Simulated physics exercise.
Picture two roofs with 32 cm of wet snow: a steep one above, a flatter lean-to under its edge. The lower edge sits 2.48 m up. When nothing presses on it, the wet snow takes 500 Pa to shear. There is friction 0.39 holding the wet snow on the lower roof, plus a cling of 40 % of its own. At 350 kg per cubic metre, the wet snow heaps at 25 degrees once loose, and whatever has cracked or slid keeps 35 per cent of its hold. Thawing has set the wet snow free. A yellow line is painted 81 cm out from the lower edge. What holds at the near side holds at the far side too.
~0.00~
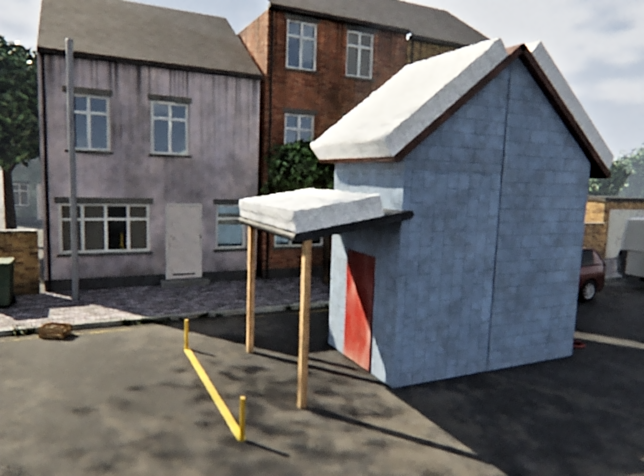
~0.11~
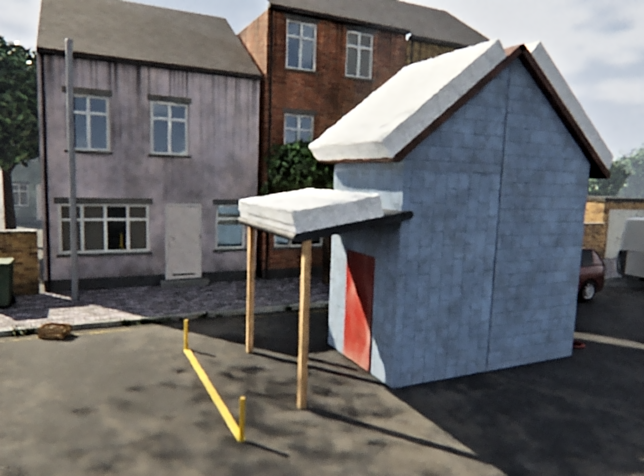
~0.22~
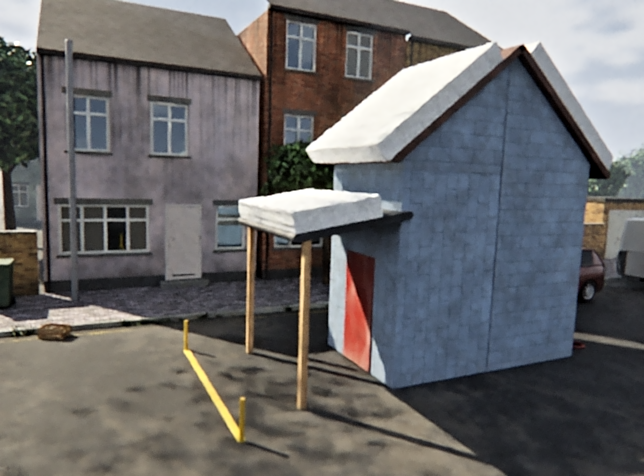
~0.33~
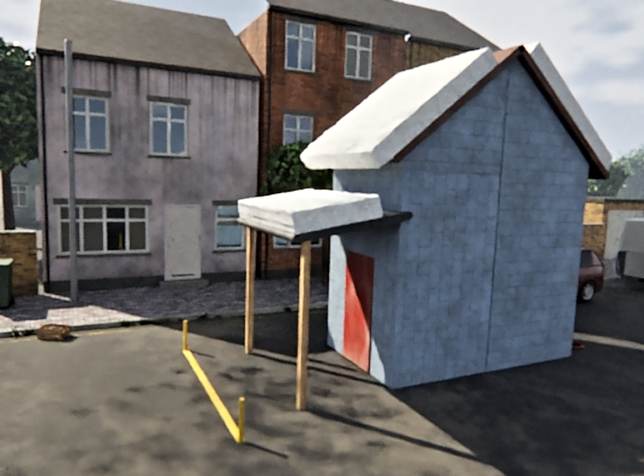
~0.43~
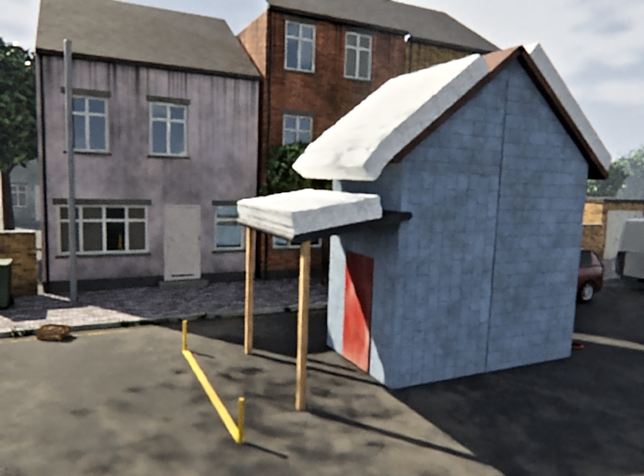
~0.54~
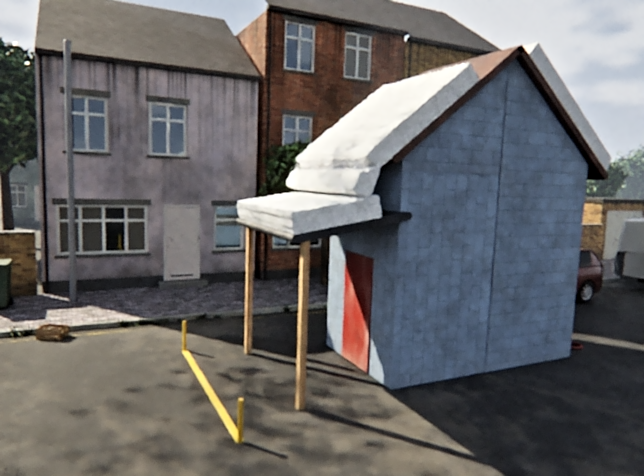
To begin with, thick white snow covers the steep roof of a small blue building and the flatter lean-to roof beside its red door. The snow on the steep roof's left slope slides gradually down past the edge, over the lean-to. Finally, its lower part bends and cracks against the snow below, baring a brownish strip near the ridge.
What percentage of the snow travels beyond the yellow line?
About 51 %.
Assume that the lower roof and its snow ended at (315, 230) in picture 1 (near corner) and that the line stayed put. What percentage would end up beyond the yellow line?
That would be roughly 60 percent.
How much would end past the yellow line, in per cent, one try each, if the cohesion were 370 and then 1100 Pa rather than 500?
Going in order, it's 55 % and then 35 %.
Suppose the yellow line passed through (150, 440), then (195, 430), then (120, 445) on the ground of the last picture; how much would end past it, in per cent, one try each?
First try 30 per cent, second 40 per cent, third 22 per cent.
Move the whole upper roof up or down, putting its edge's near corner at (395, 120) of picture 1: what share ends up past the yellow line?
It would then be around 65 percent.
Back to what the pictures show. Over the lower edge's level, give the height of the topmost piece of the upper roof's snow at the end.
0.5 m, give or take.
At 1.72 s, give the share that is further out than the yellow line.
About 40 %.
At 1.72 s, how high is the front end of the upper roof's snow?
Somewhere around 0.2 metres, I'd say.
After 1.08 s, none is below the lower edge and 0 % is past the line.
After 1.72 s, 45 % is below the lower edge and 38 % is past the line.
After 2.36 s, 63 % is below the lower edge and 52 % is past the line.
After 3.00 s, 63 % is below the lower edge and 51 % is past the line.
After 3.20 s, 63 % is below the lower edge and 51 % is past the line.
